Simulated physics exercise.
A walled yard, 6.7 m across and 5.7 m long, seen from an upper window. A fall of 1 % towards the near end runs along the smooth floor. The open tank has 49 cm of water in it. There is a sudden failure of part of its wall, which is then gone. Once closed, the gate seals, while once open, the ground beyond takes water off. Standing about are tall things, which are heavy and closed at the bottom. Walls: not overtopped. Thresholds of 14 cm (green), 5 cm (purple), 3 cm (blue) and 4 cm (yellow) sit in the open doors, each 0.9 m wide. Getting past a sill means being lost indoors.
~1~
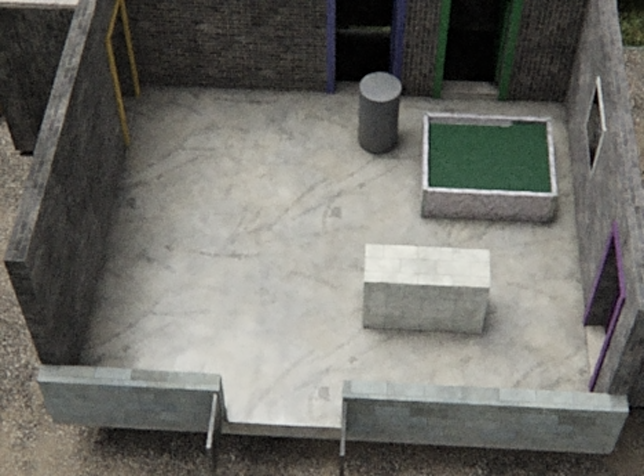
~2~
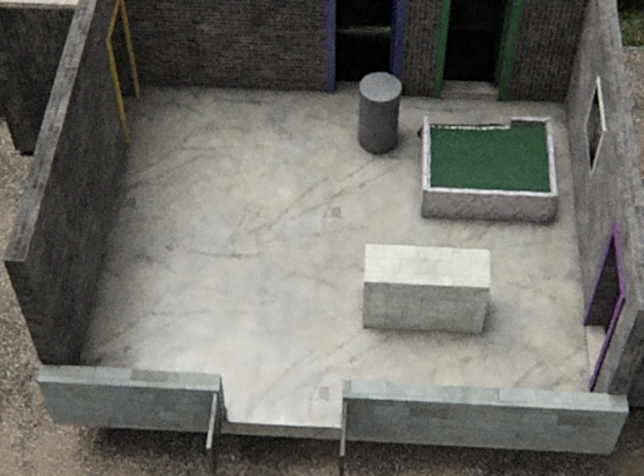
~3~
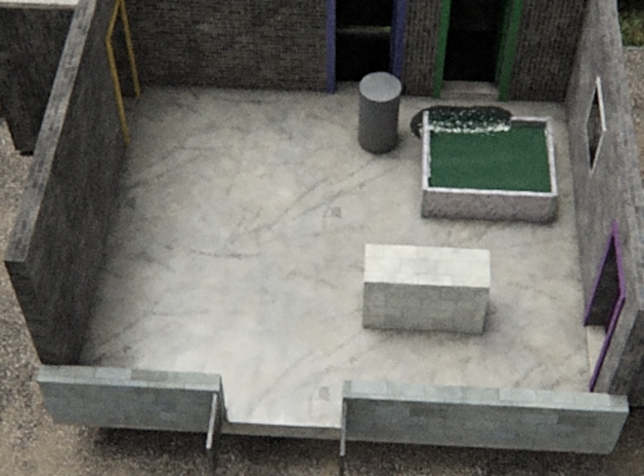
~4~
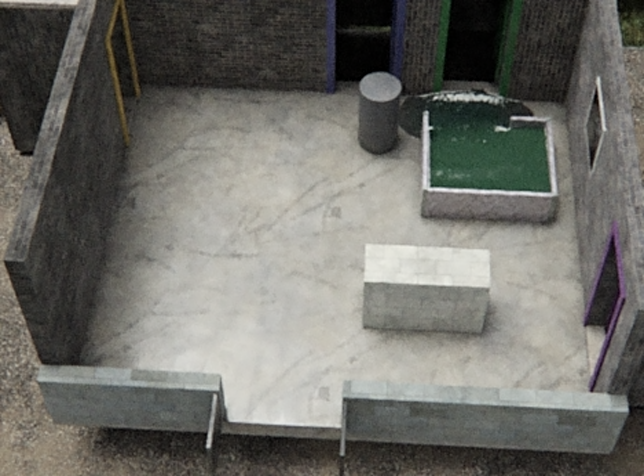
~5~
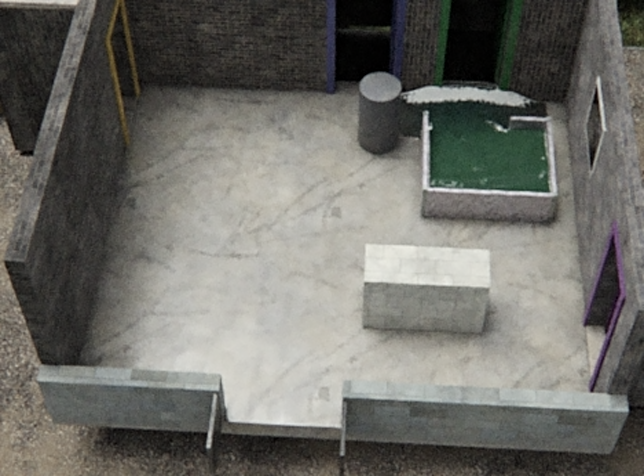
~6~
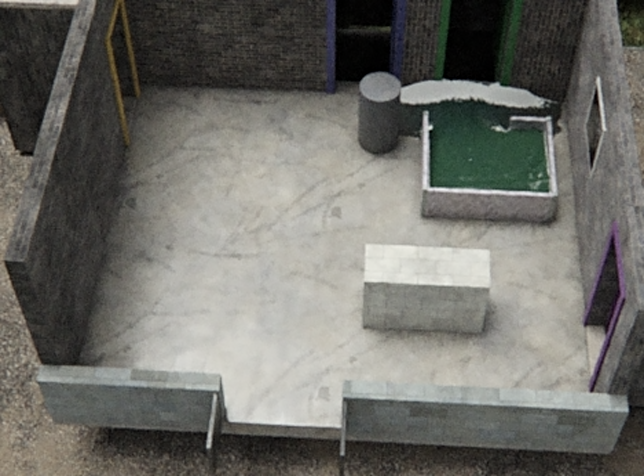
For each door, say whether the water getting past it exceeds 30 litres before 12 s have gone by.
By that time: The green door exceeds 30 litres; the purple door stays at or below 30 litres; the blue door exceeds 30 litres; the yellow door exceeds 30 litres.
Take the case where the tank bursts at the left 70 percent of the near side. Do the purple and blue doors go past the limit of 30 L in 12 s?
Purple: Exceeding the limit; blue: Within the limit.
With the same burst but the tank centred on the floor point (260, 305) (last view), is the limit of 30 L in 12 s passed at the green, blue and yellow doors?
Green: Within limit; blue: Too much; yellow: Too much.
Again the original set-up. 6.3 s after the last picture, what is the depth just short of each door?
Depth readings (cm): Green = 8; purple = 2; blue = 5; yellow = 5.
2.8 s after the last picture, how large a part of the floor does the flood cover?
I'd guess around 35 %.
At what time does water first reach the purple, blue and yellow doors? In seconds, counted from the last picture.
So purple at 2.4 s, blue at 0.1 s, and yellow at 2.0 s.
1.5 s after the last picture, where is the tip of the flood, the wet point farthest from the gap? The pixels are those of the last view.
(208, 90).
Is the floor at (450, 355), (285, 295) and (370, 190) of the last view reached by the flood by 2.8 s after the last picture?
Respectively: Was missed, was missed, was missed.
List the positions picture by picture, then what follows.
In the first picture, the open tank at (488, 157) is whole and still, 49 cm deep.
In the second picture, the front is at a hidden place, 0.7 m from the gap on the open tank's far side; 0.3 m2 of floor is under water; 49 cm left at the back of the open tank.
In the third picture, the front is at (503, 114), 0.9 m from the gap on the open tank's far side; 0.9 m2 of floor is under water; 49 cm left at the back of the open tank.
In the fourth picture, water pours out on the open tank's far side and has run 1.2 m, to (514, 103); typically 9 cm deep outside, 48 cm at the open tank's back.
In the fifth picture, water pours out on the open tank's far side and has run 1.4 m, to (537, 104); typically 11 cm deep outside, 42 cm at the open tank's back.
In the sixth picture, the front is at (556, 105), 1.7 m from the gap on the open tank's far side; 1.9 m2 of floor is under water; 43 cm left at the back of the open tank.
Then, 0.7 s after the last picture water covers 10 % of the floor and is deepest (34 cm) near (448, 100); green door 33 cm at the sill, 83 L in, purple door not reached, blue door 9 cm at the sill, 1 L in, yellow door not reached.
Then, 1.5 s after the last picture water covers 20 % of the floor and is deepest (26 cm) near (460, 101); green door 25 cm at the sill, 154 L in, purple door not reached, blue door 8 cm at the sill, 14 L in, yellow door not reached.
Then, 2.8 s after the last picture water covers 35 % of the floor and is deepest (19 cm) near (552, 104); green door 15 cm at the sill, 181 L in, purple door 3 cm at the sill, 0 L in, blue door 7 cm at the sill, 27 L in, yellow door 9 cm at the sill, 12 L in.
Then, 6.3 s after the last picture water covers 55 % of the floor and is deepest (8 cm) near (593, 424); green door 8 cm at the sill, 184 L in, purple door 2 cm at the sill, 0 L in, blue door 5 cm at the sill, 52 L in, yellow door 5 cm at the sill, 52 L in.
Then, 11.3 s after the last picture water covers 75 % of the floor and is deepest (6 cm) near (86, 397); green door 4 cm at the sill, 184 L in, purple door 3 cm at the sill, 0 L in, blue door 3 cm at the sill, 58 L in, yellow door 2 cm at the sill, 54 L in.
